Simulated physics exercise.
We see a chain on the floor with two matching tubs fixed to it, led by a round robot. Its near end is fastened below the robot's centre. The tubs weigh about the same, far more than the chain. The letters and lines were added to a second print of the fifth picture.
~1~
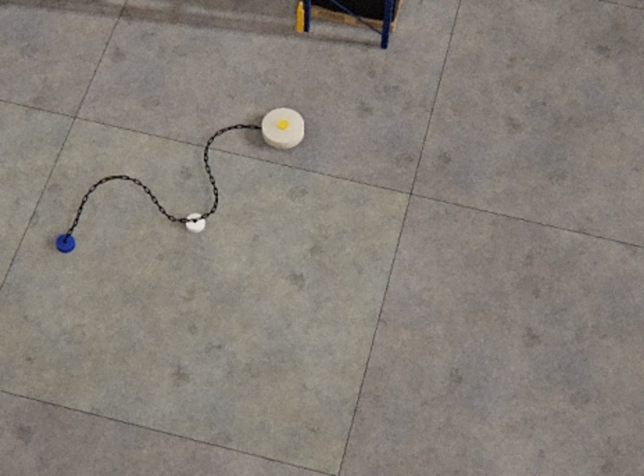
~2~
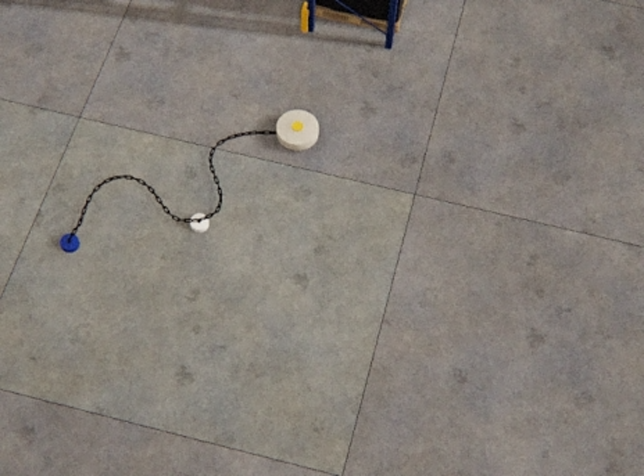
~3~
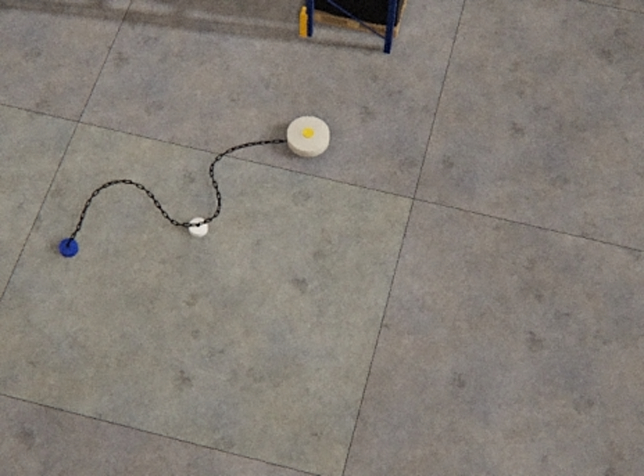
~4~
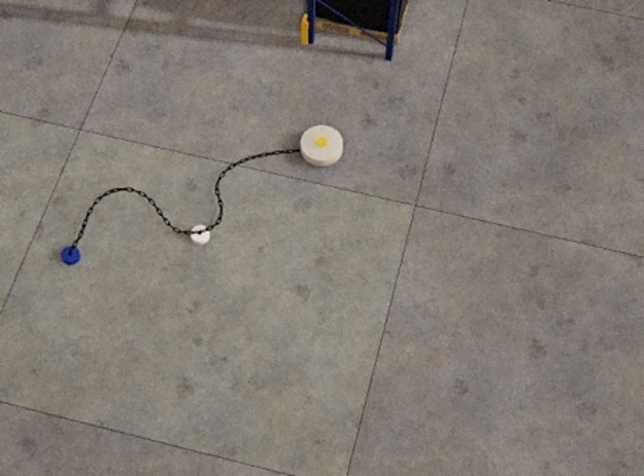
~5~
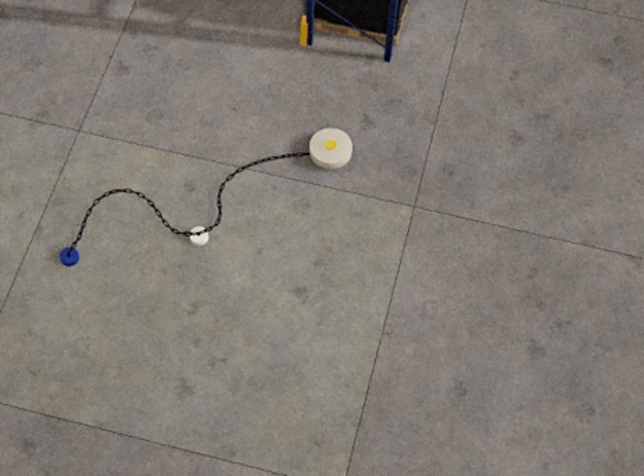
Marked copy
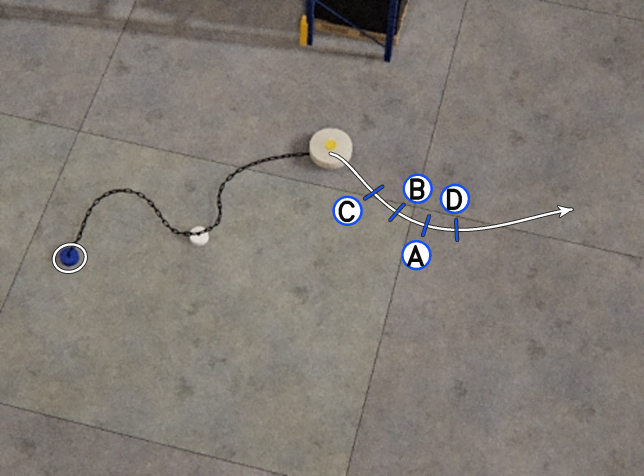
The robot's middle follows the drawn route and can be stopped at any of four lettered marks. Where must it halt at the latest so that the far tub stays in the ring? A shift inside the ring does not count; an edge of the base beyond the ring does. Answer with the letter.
No farther than D.
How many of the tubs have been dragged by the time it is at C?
The count is none.
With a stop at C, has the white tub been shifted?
No.
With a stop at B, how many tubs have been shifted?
By then, one.
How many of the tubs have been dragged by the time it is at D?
One.
On the copy, A at (426, 226); B at (397, 212); C at (374, 193); D at (457, 230); the ring at (70, 258); the route from (331, 154) via (440, 229) to (572, 209).
On D. First, robot (368, 183); blue tub (69, 256); white tub (199, 236).
Then, robot (410, 215); blue tub (69, 256); white tub (217, 231).
Finally, robot (457, 226); blue tub (69, 256); white tub (264, 226); the ringed tub at the far end is still in its ring.
By contrast, A is safe but short; B is safe but short; C is safe but short.
